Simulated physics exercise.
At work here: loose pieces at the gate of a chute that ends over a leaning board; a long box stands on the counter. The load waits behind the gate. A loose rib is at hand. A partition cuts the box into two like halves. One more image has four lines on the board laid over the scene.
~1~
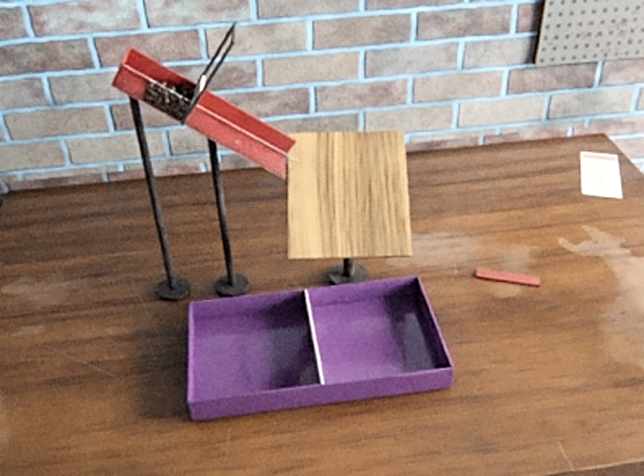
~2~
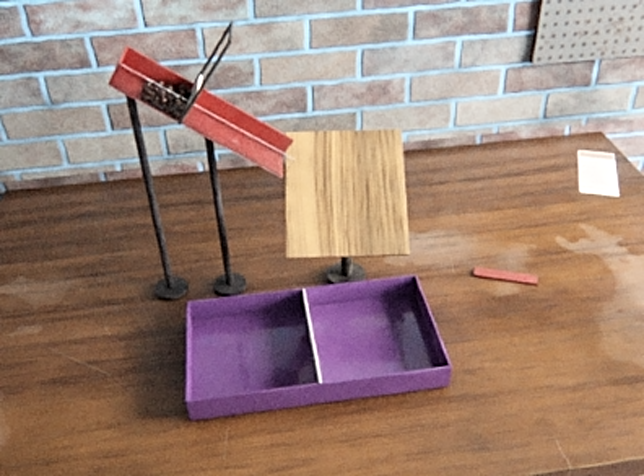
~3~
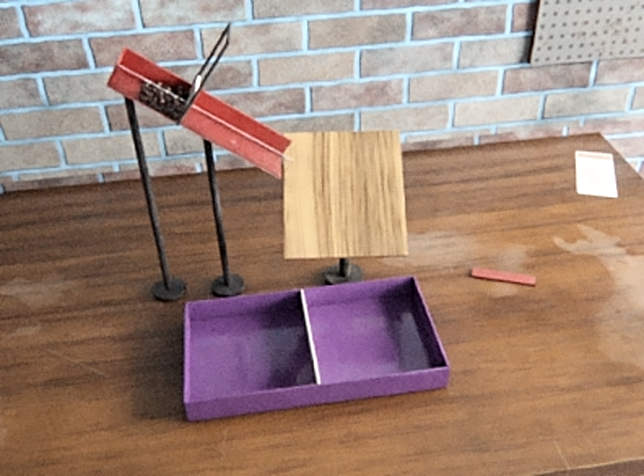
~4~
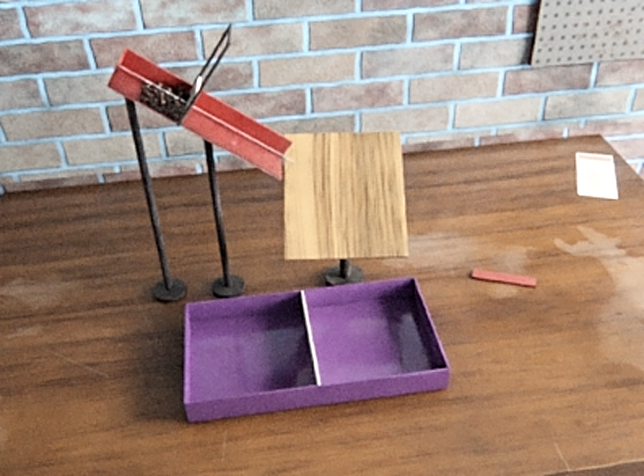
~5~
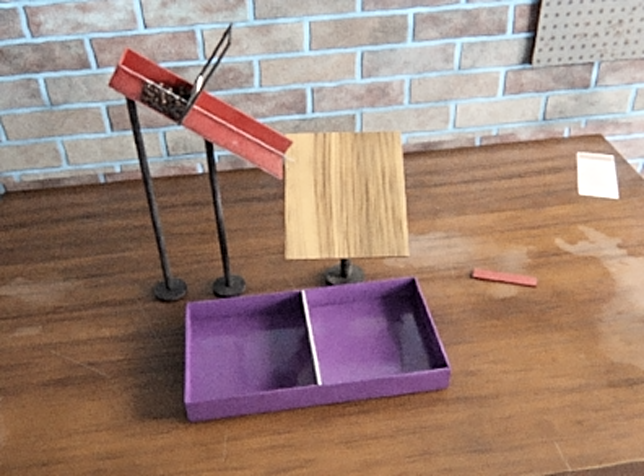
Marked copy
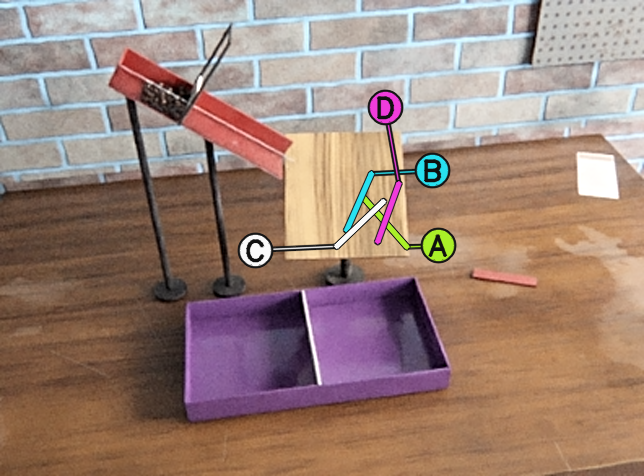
A divided purple box sitting on a wooden counter below a red chute and a tilted wooden board, with nothing visibly moving.
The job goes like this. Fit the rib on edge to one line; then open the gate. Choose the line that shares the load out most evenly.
Line C.
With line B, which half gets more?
Right.
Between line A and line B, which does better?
It is B.
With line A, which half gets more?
More lands on the right.
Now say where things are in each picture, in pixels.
The first frame shows load behind the gate at (171, 96), chocolate balls; lip of the chute at (284, 168), sloping fairly steeply.
The second frame shows middle of the board at (345, 191), tilted fairly steeply; middle of its low edge at (348, 256); of its high edge at (343, 131).
The third frame shows front corners of the box at (185, 402) and (449, 367); front end of its middle wall at (319, 384); gate still shut at (195, 88).
The fourth frame shows middle of the load at (167, 97); lip at (281, 169).
The fifth frame shows middle of the load at (167, 97); lip at (281, 168).
On the marked copy, line A from (363, 197) to (406, 246); line B from (371, 173) to (346, 230); line C from (383, 201) to (336, 246); line D from (398, 183) to (377, 241).
With A, of what is caught, a stray few in the left half, nearly all in the right.
With B, of what is caught, about a quarter in the left half, most in the right.
With C, of what is caught, about two thirds in the left half, about a third in the right.
With D, of what is caught, a small part in the left half, nearly all in the right.
